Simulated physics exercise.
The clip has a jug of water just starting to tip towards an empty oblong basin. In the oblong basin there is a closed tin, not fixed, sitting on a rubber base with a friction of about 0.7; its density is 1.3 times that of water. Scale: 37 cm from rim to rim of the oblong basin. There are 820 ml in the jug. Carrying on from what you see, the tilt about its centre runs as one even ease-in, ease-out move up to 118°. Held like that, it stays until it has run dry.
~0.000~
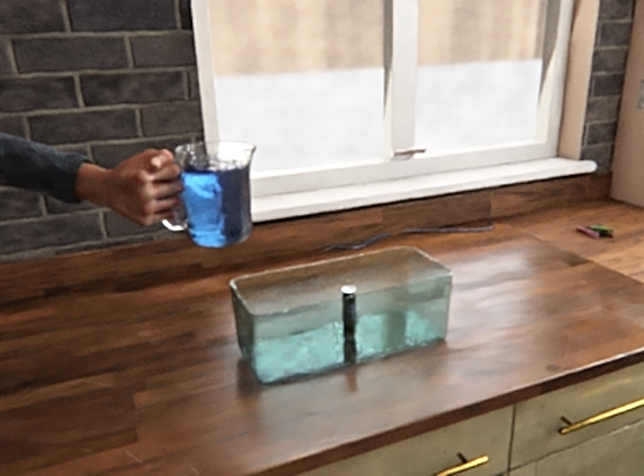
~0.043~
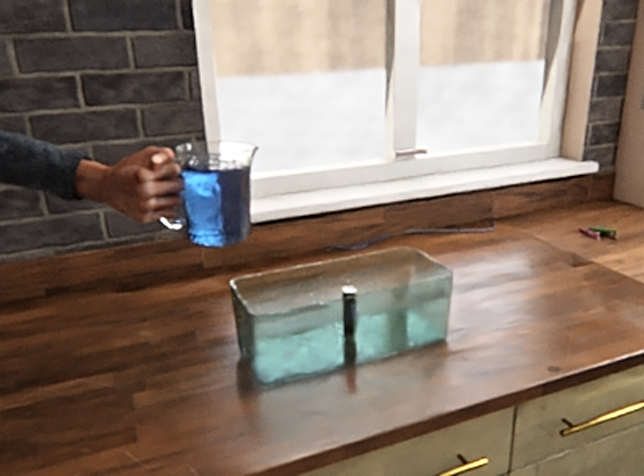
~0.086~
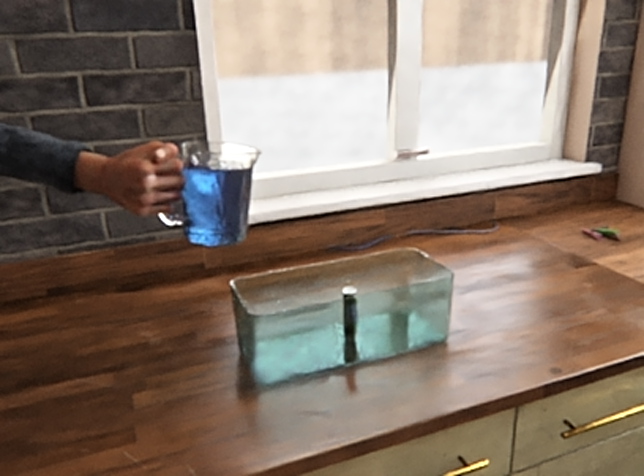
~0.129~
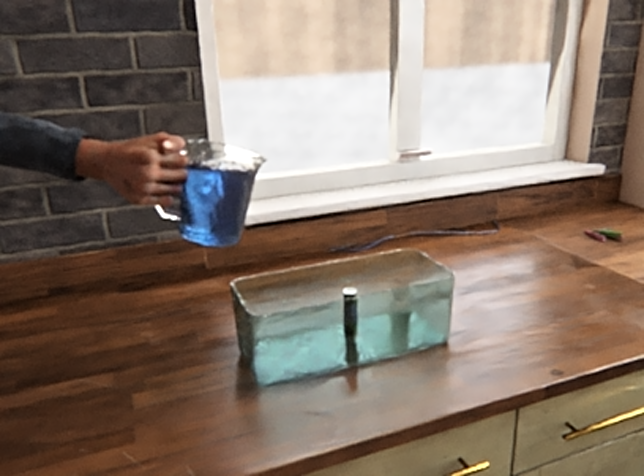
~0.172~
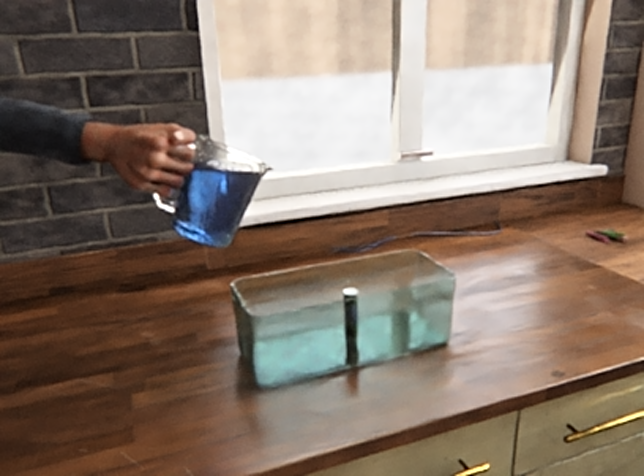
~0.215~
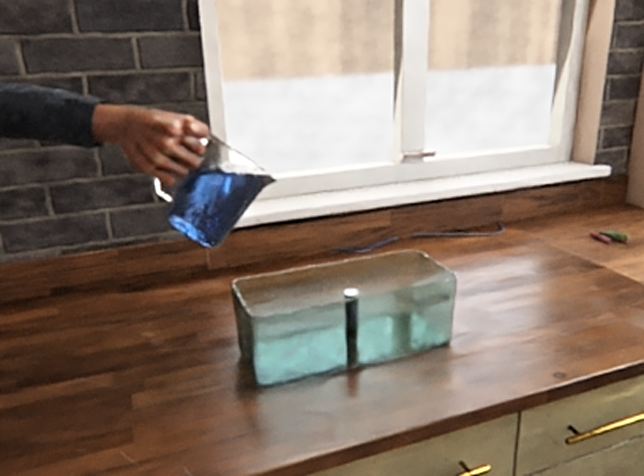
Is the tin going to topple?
It stays erect.
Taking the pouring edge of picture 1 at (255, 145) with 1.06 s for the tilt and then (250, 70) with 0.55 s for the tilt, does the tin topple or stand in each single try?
Try 1: Still standing; try 2: Tipped over.
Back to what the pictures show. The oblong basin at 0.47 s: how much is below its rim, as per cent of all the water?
Close to 16 in a hundred.
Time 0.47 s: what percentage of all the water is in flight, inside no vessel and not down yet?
Share: Roughly 34 per cent.
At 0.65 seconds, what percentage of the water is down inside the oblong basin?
I reckon close to 74 per cent.
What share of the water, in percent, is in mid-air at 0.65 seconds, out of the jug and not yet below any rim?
Close to 18 %.
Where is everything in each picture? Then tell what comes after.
In the first frame, tilt 0°; pouring edge (257, 145); surface from (180, 168) to (247, 161); the oblong basin's rim runs from (240, 298) to (432, 260); the tin's top is at (349, 292).
In the second frame, tilt 2°; pouring edge (258, 146); surface from (180, 166) to (247, 161).
In the third frame, tilt 7°; pouring edge (262, 150); surface from (183, 164) to (250, 163).
In the fourth frame, tilt 15°; pouring edge (267, 157); surface from (187, 163) to (255, 165).
In the fifth frame, tilt 26°; pouring edge (273, 167); surface from (186, 182) to (261, 166).
In the sixth frame, tilt 39°; pouring edge (277, 180); surface from (178, 192) to (269, 172).
By 0.47 s the tilt is 111° and 50 per cent is still to pour; the tin stands where it began.
By 0.65 s the tilt is 118° and 7 per cent is still to pour; the tin stands where it began.
By 0.84 s the tilt is 118° and 0 per cent is still to pour; the tin stands where it began.
By 1.05 s the tilt is 118° and 0 per cent is still to pour; the tin stands where it began.
At rest the tin stands where it began.
